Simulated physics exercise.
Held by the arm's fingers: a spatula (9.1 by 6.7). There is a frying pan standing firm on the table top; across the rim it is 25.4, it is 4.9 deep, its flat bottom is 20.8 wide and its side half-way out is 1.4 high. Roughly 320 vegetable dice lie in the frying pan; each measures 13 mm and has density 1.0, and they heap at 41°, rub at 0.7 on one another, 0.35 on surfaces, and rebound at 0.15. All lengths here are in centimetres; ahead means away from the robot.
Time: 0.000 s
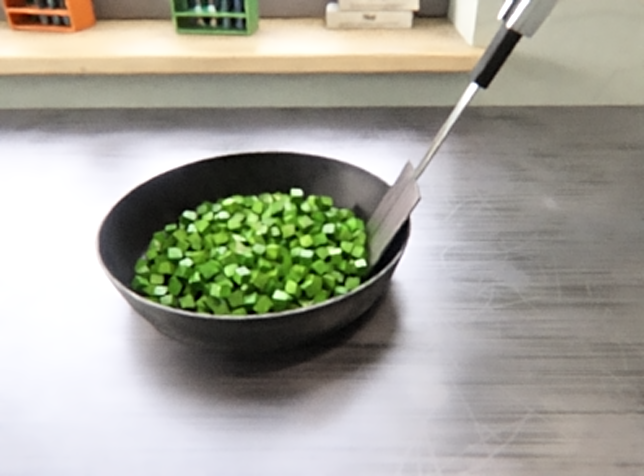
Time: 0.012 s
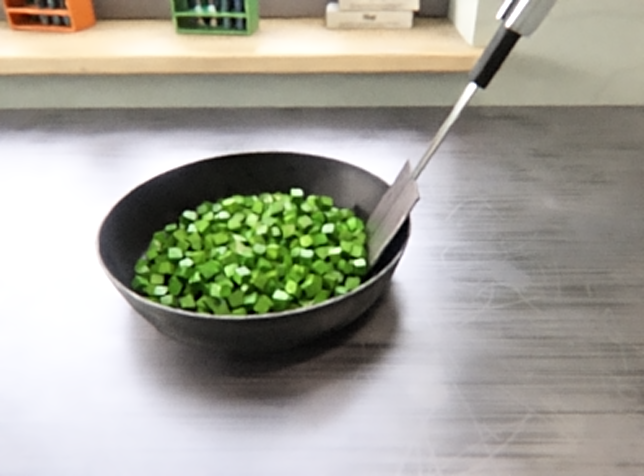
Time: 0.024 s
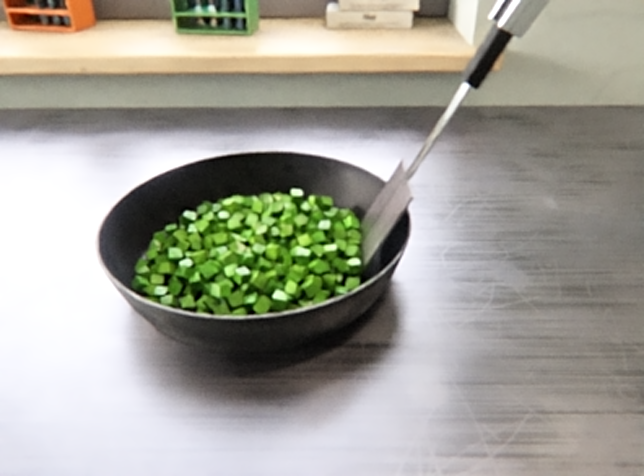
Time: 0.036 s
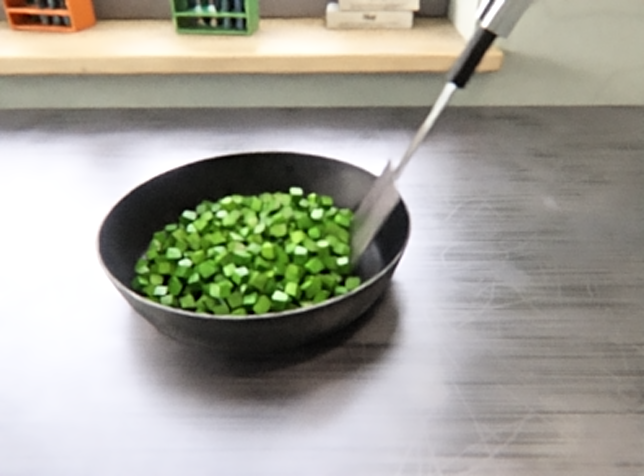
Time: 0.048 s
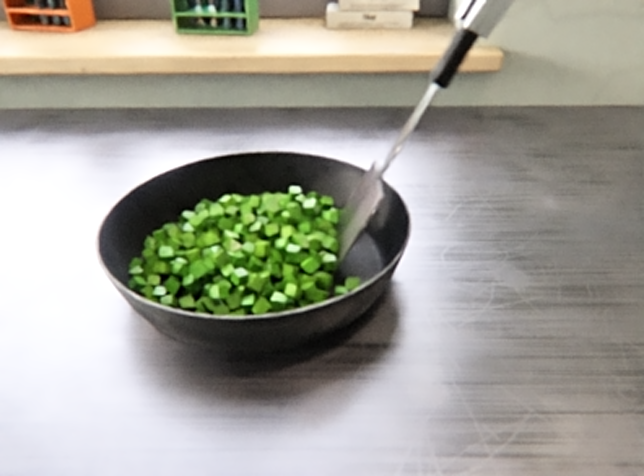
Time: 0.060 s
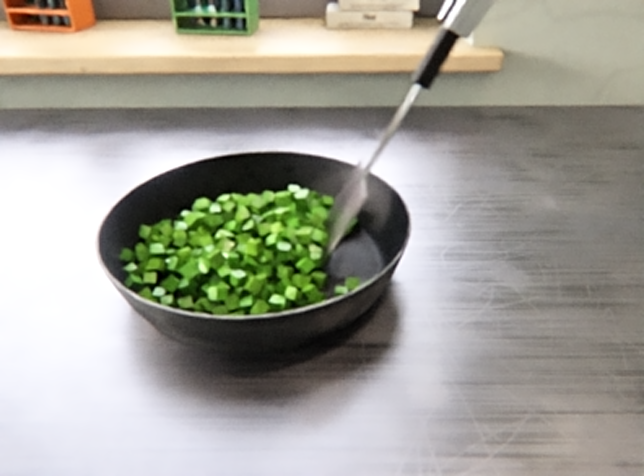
A spatula pushes the green vegetable dice leftward in a black frying pan on a table.
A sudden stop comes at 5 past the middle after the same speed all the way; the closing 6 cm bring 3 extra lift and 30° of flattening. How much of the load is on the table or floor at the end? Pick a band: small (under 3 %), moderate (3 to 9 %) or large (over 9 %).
The share is moderate, 3 to 9 %.
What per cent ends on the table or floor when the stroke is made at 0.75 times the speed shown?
Around 0 percent would finish on the table or floor.
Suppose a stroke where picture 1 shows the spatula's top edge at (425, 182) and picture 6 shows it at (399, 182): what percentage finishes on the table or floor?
It works out to about 0 %, more or less.
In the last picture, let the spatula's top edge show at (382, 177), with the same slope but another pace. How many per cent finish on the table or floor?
Some 0 percent.
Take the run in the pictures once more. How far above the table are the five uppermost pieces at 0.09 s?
They are some 6 cm up.
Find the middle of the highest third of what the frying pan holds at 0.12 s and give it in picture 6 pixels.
I'd say close to (218, 230).
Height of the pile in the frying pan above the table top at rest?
About 6.0 centimetres.
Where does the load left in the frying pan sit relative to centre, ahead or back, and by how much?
The balance point lies close to 4.5 cm ahead.
After 0.09 s, sloping 62°, highest piece 8 above the table; 324 in the frying pan.
After 0.12 s, sloping 51°, highest piece 9 above the table; 324 in the frying pan.
After 0.33 s, sloping 33°, highest piece 6 above the table; 307 in the frying pan, 16 on the table or floor, 1 on the blade or in flight.
After 1.38 s, sloping 33°, highest piece 6 above the table; 307 in the frying pan, 17 on the table or floor.
At rest, 307 in the frying pan, 17 on the table or floor. That is 5 % on the table or floor.
